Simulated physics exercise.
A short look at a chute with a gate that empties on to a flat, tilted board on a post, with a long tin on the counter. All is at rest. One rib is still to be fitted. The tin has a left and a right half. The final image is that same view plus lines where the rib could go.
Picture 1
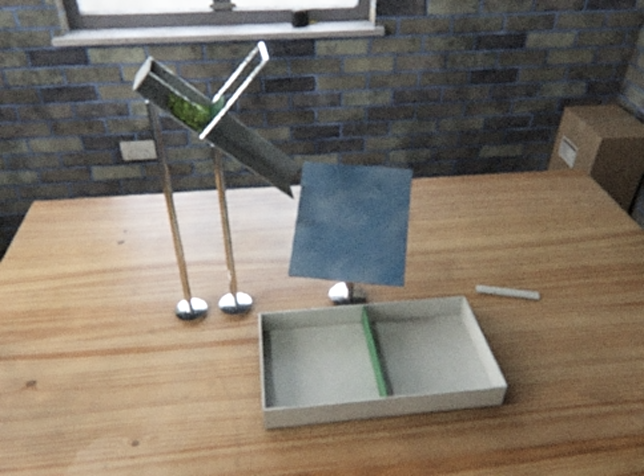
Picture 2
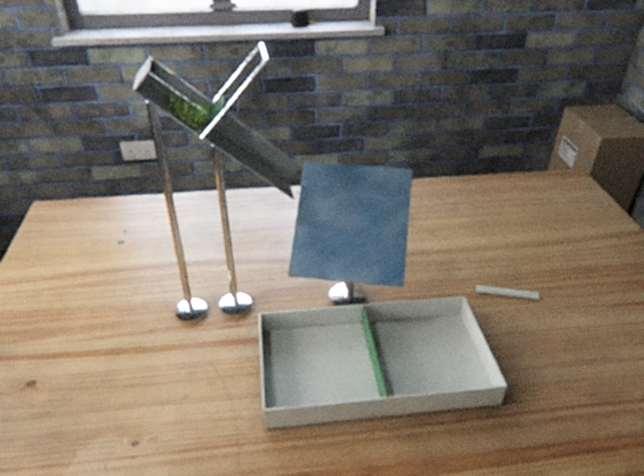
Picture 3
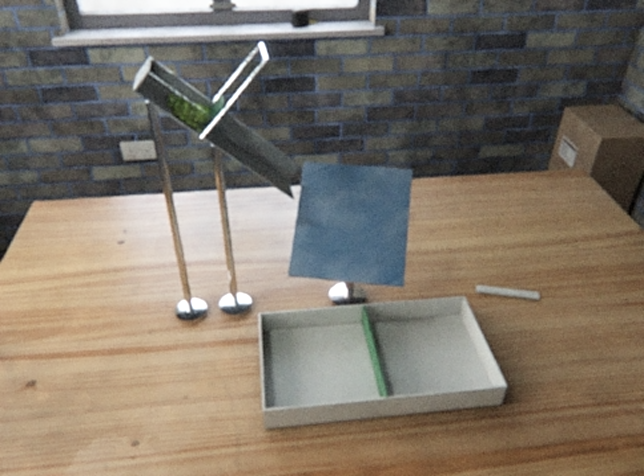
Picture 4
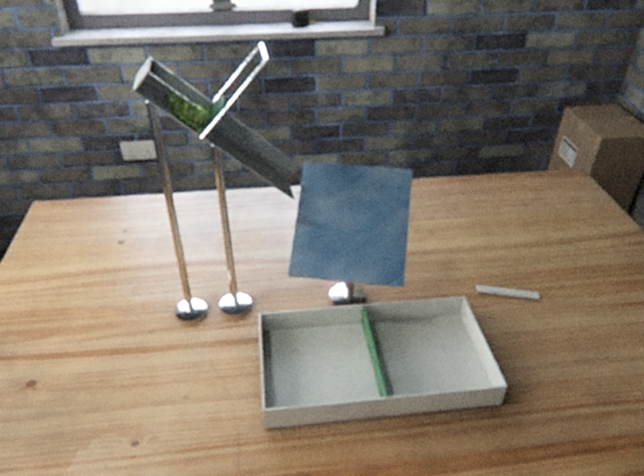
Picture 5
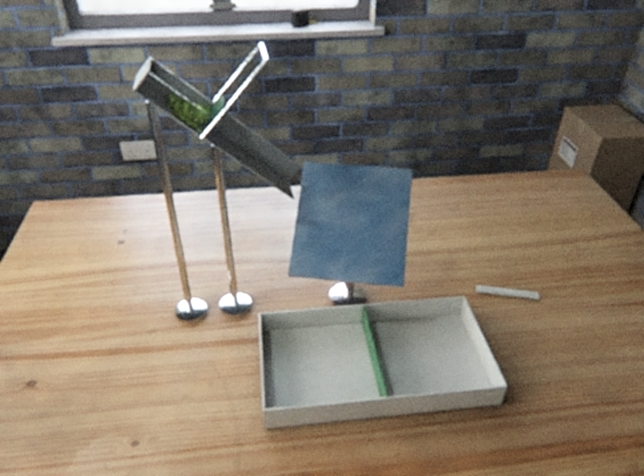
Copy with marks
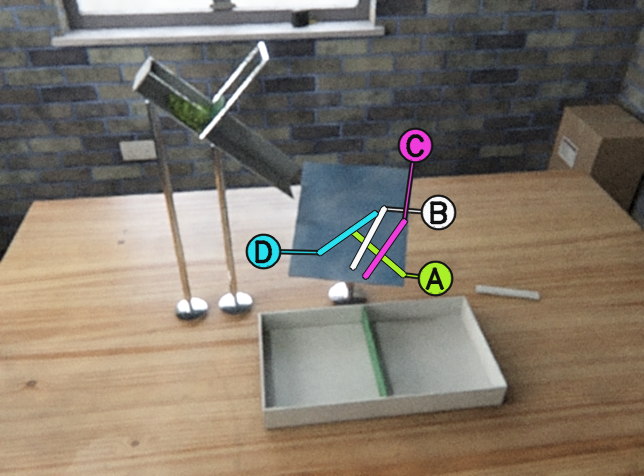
On a wooden table by a brick wall, a sloping chute held some green bits behind a shut gate, above a tilted blue board and a divided tray, and nothing moved.
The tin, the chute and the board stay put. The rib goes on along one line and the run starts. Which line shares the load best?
Best: A.
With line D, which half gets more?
More lands on the left.
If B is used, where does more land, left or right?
More lands on the left.
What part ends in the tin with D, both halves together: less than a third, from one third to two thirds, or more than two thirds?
Line D gives more than two thirds.
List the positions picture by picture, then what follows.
Load behind the gate at (194, 114), dried peas; lip of the chute at (291, 190), sloping fairly steeply, in the first picture.
Middle of the board at (352, 221), tilted fairly steeply; middle of its low edge at (345, 281); of its high edge at (358, 165), in the second picture.
Front corners of the tin at (264, 410) and (506, 386); front end of its middle wall at (388, 398); gate still shut at (220, 106), in the third picture.
Middle of the load at (194, 114); lip at (291, 190), in the fourth picture.
Middle of the load at (194, 114); lip at (291, 190), in the fifth picture.
On the marked copy, line A from (351, 230) to (403, 274); line B from (384, 208) to (353, 267); line C from (404, 221) to (365, 276); line D from (375, 213) to (319, 252).
With A, of what is caught, about half in the left half, about half in the right.
With B, of what is caught, all in the left half, none in the right.
With C, of what is caught, nearly all in the left half, a stray few in the right.
With D, of what is caught, most in the left half, a small part in the right.
